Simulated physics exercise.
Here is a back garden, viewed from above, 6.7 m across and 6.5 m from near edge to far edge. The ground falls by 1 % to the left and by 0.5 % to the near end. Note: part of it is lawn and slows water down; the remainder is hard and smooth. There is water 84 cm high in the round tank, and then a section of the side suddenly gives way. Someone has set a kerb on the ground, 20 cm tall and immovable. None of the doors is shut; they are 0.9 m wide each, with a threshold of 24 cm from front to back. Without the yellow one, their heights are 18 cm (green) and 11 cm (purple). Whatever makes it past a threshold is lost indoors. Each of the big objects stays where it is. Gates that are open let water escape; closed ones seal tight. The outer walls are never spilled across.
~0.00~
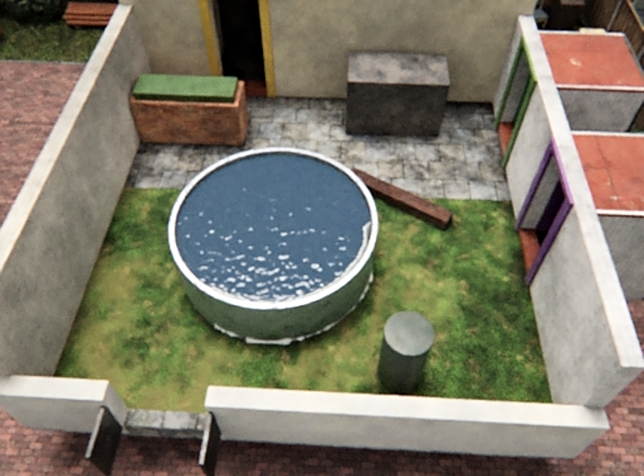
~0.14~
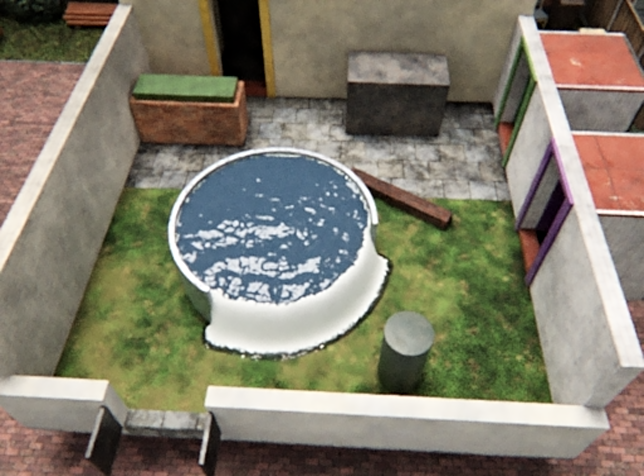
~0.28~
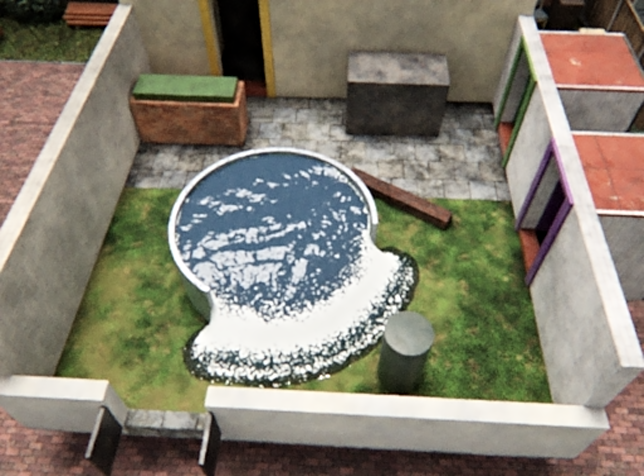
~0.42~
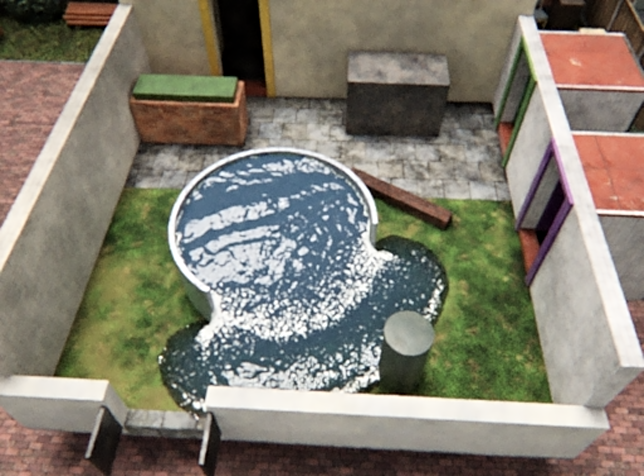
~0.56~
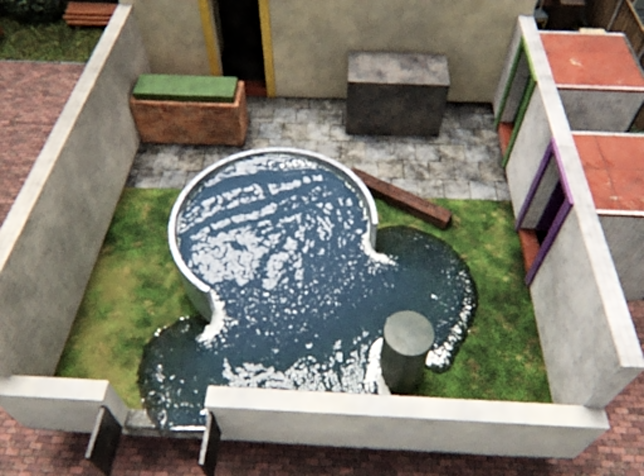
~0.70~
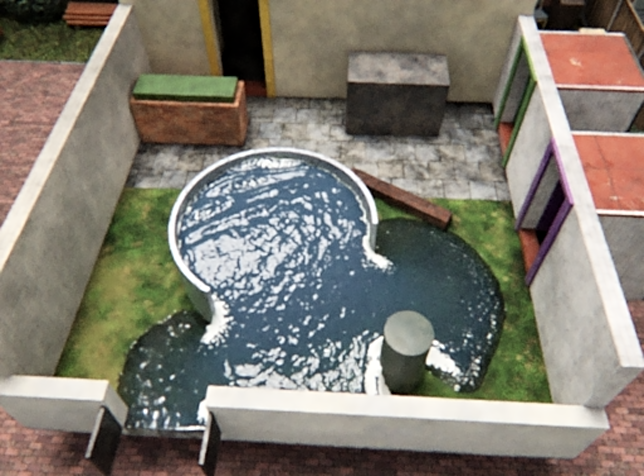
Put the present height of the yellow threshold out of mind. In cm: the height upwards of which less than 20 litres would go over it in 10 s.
7.5 cm.
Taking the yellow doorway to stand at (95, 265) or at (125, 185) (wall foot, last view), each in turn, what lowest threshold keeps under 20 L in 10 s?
In turn: About 9.0 cm, about 11.5 cm.
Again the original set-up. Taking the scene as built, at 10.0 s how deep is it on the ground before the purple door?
It comes to about 8.5 centimetres deep.
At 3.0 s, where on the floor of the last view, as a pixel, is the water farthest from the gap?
Lab note: Front tip approx. at (503, 160).
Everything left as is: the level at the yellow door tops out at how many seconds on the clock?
Roughly 9.0 s.
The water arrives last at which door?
Yellow.
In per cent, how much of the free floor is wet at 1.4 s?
Around 35 per cent of the free floor.
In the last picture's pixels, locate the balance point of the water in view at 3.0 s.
Roughly (346, 314).
After 1.4 s water covers 35 % of the floor, deepest (62 cm) near (319, 378); it has not reached the yellow door.
After 3.0 s water covers 50 % of the floor, deepest (40 cm) near (457, 425); it has not reached the yellow door.
After 10.0 s water covers 95 % of the floor, deepest (19 cm) near (83, 298); 11 cm at the yellow door, 0 litres in over its 19 cm threshold.
At the yellow door as built, the water arrived by 5.8 s and peaked near 12 cm at 9.2 s.
With a threshold of 7 cm, 26 litres would have come in within the 10 s; with 9.5 cm, 9 litres. So under 20 litres takes about 7.5 cm.
